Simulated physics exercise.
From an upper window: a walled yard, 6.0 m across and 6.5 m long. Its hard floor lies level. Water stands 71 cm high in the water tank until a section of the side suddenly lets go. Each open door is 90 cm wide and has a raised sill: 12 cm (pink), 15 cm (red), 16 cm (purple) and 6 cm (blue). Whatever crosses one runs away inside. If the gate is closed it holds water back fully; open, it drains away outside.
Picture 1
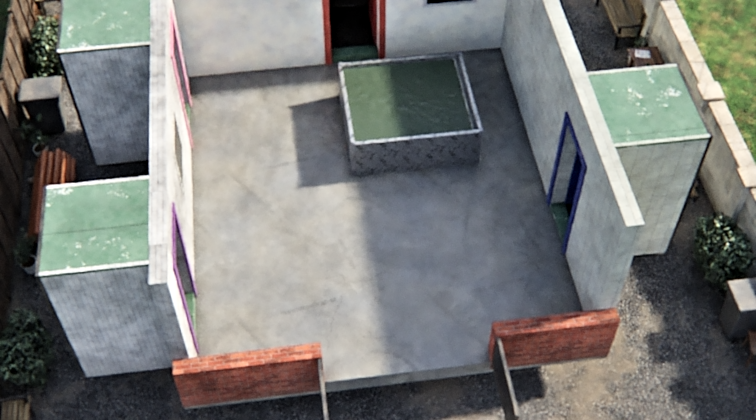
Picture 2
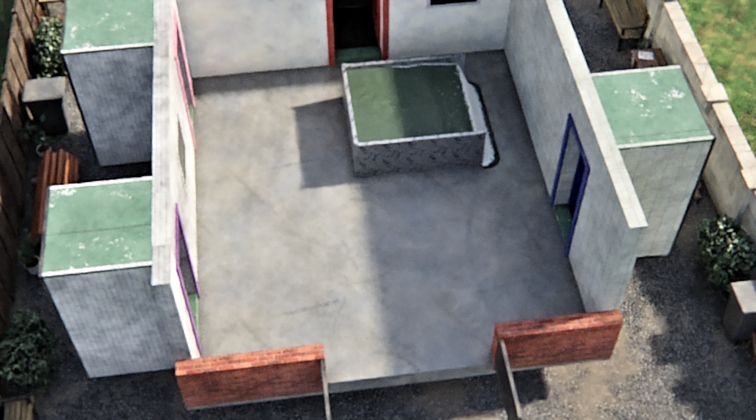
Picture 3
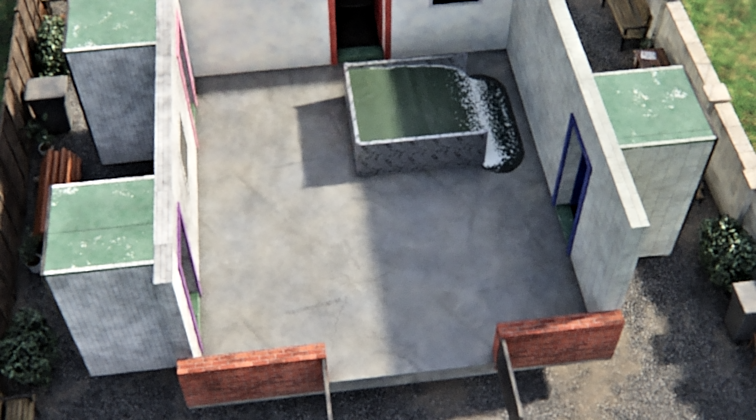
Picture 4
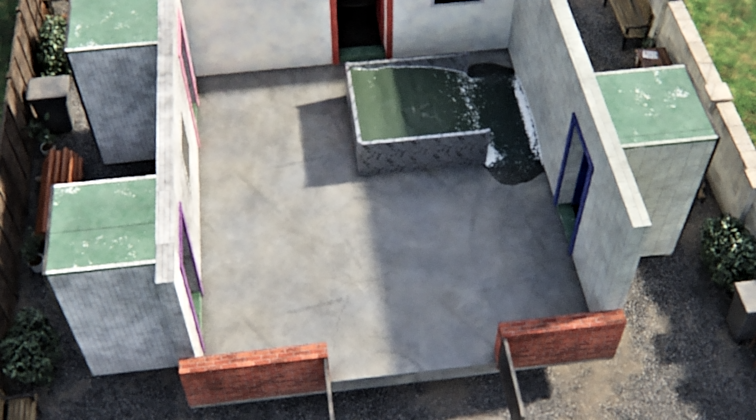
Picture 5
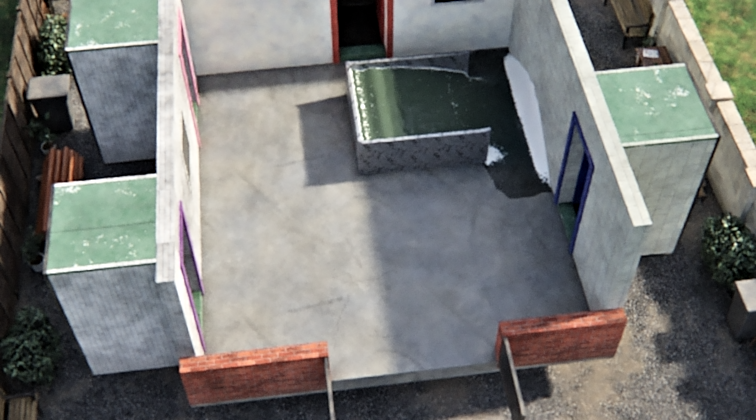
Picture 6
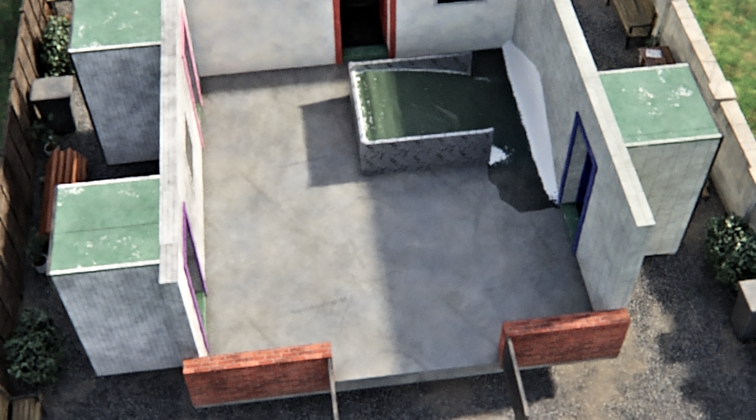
A low grey tank of green water stands near the back of a walled yard with a level grey floor, seen from high above. Behind it is a red-framed doorway, with blue and purple trim on the side walls, low red brick walls in front and green-topped blocks outside. Water bursts from the tank's right side, foams to the right-hand wall and spreads forward along it, while the view shifts very slightly.
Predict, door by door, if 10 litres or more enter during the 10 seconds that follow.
Within that time: At the pink door it passes the limit; at the red door it stays under the limit; at the purple door it stays under the limit; at the blue door it goes over the limit.
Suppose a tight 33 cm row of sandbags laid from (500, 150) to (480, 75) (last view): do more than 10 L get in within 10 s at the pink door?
Then: Pink below.
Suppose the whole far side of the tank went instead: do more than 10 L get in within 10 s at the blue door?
Then: Blue below.
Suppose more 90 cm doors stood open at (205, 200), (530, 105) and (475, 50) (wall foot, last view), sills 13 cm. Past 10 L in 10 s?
In turn: Below, above, past it.
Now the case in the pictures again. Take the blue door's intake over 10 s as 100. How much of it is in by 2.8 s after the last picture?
Some 85 per cent by then.
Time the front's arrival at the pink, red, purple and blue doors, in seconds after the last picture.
Pink 2.2 s, red 1.0 s, purple 5.0 s, blue 0.2 s.
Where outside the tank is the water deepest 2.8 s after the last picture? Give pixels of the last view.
At about (210, 82).
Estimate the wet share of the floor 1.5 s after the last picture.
Near 35 per cent is wet.
Then, 0.7 s after the last picture water covers 15 % of the floor and is deepest (60 cm) near (504, 54); pink door not reached, red door not reached, purple door not reached, blue door 10 cm at the sill, 0 L in.
Then, 1.5 s after the last picture water covers 35 % of the floor and is deepest (48 cm) near (504, 54); pink door not reached, red door 6 cm at the sill, 0 L in, purple door not reached, blue door 11 cm at the sill, 5 L in.
Then, 2.8 s after the last picture water covers 55 % of the floor and is deepest (37 cm) near (210, 82); pink door 18 cm at the sill, 5 L in, red door 7 cm at the sill, 0 L in, purple door not reached, blue door 8 cm at the sill, 16 L in.
Then, 5.3 s after the last picture water covers 80 % of the floor and is deepest (18 cm) near (525, 122); pink door 12 cm at the sill, 26 L in, red door 7 cm at the sill, 0 L in, purple door 8 cm at the sill, 0 L in, blue door 5 cm at the sill, 19 L in.
Then, 9.3 s after the last picture water covers 95 % of the floor and is deepest (9 cm) near (409, 327); pink door 6 cm at the sill, 27 L in, red door 5 cm at the sill, 0 L in, purple door 7 cm at the sill, 0 L in, blue door 4 cm at the sill, 19 L in.
